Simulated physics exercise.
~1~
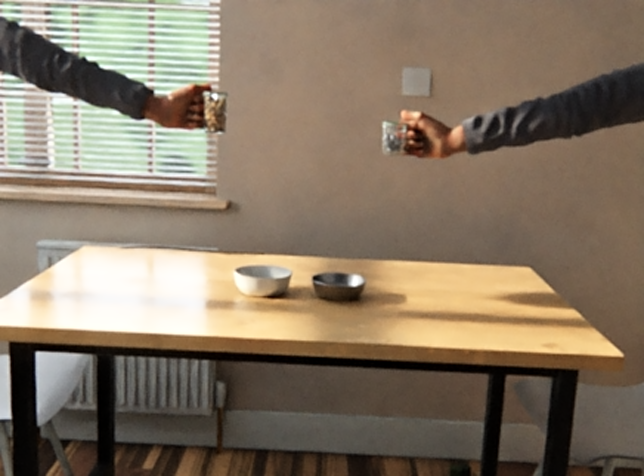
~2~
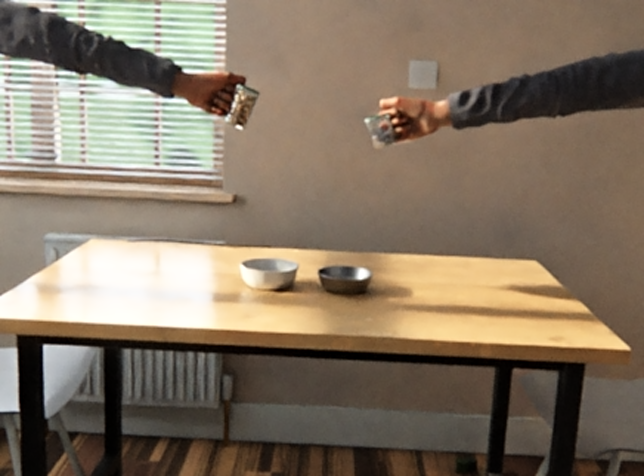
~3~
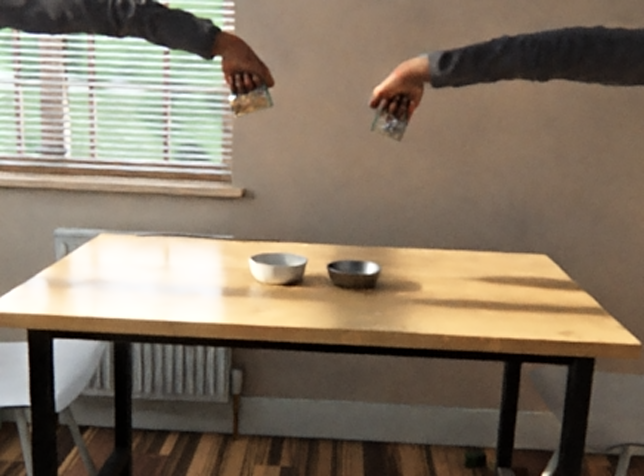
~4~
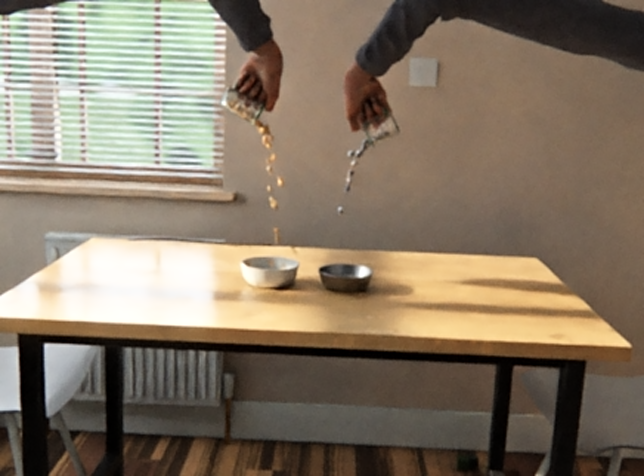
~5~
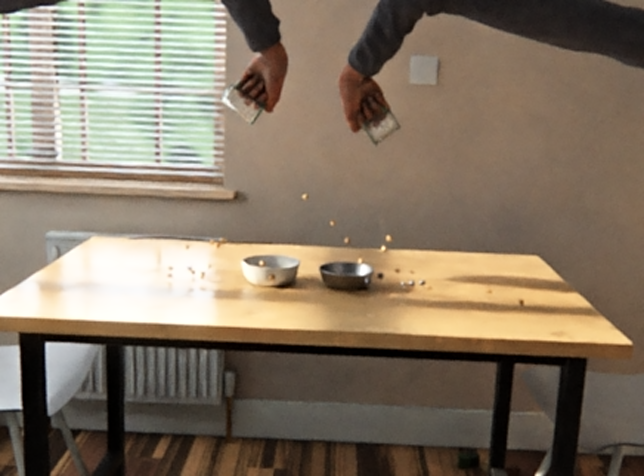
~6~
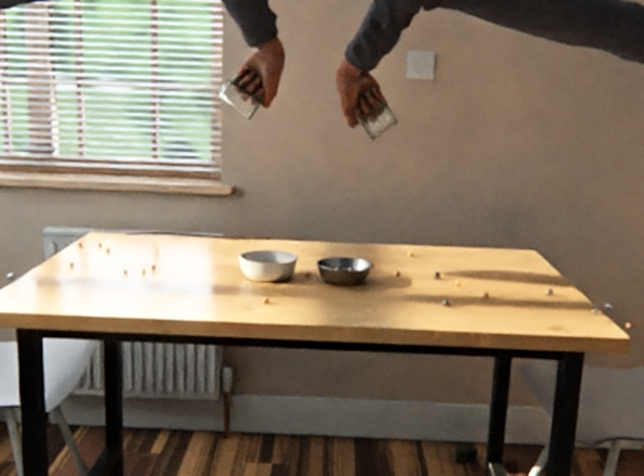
Two arms tipping clear cups of small pieces over two bowls on a wooden table, some landing inside and others scattering.
